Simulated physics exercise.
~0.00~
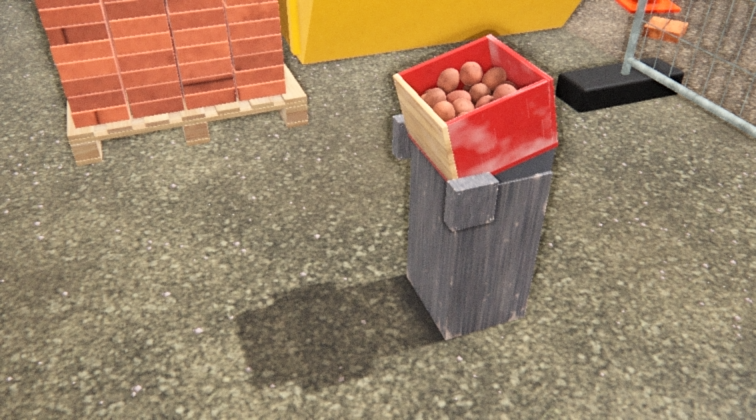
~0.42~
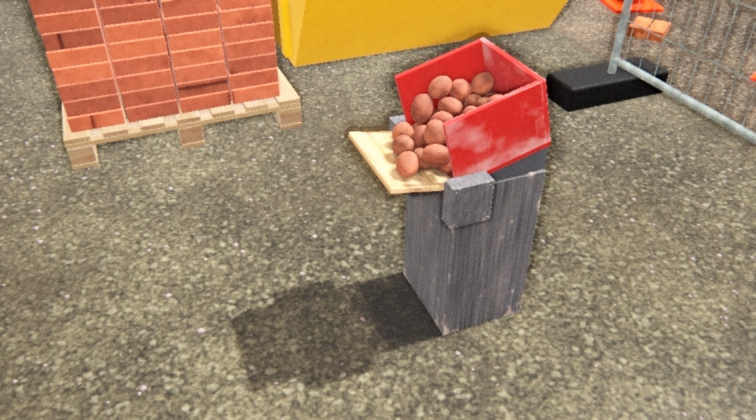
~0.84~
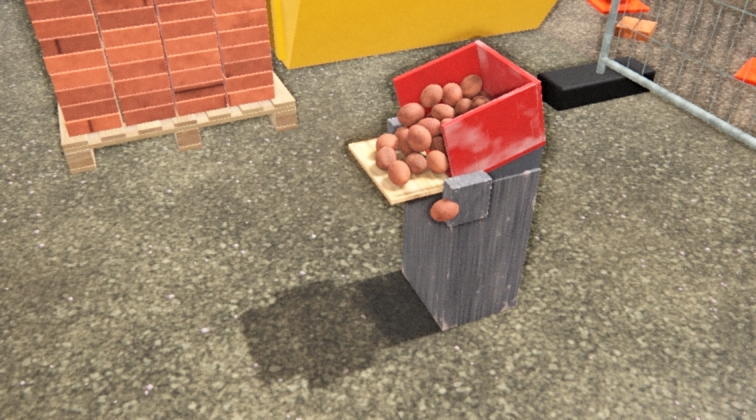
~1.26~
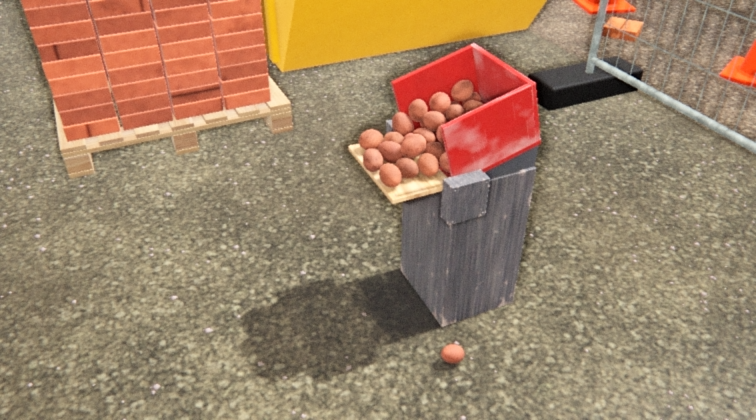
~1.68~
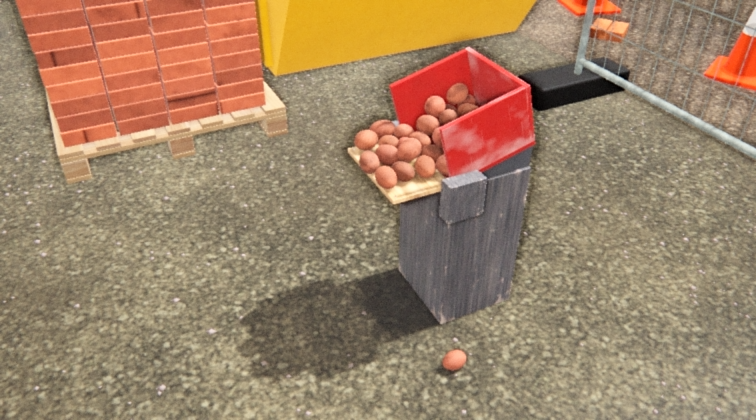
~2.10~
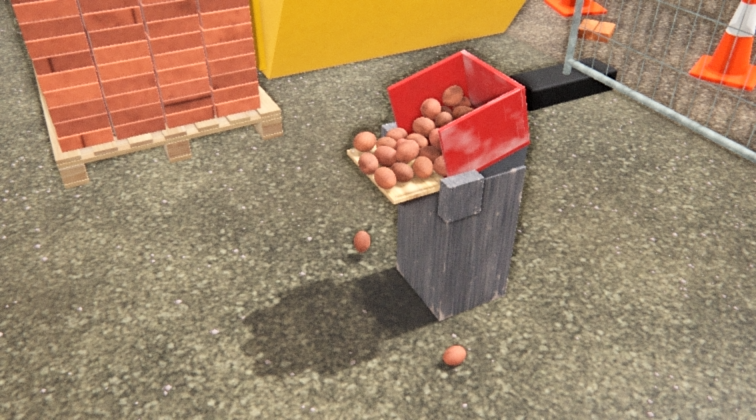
A red bin of reddish potatoes sat tilted on a gray post as its wooden front flap swung down and they spilled onto it; one dropped to the ground, and at the end another was falling off the left side.
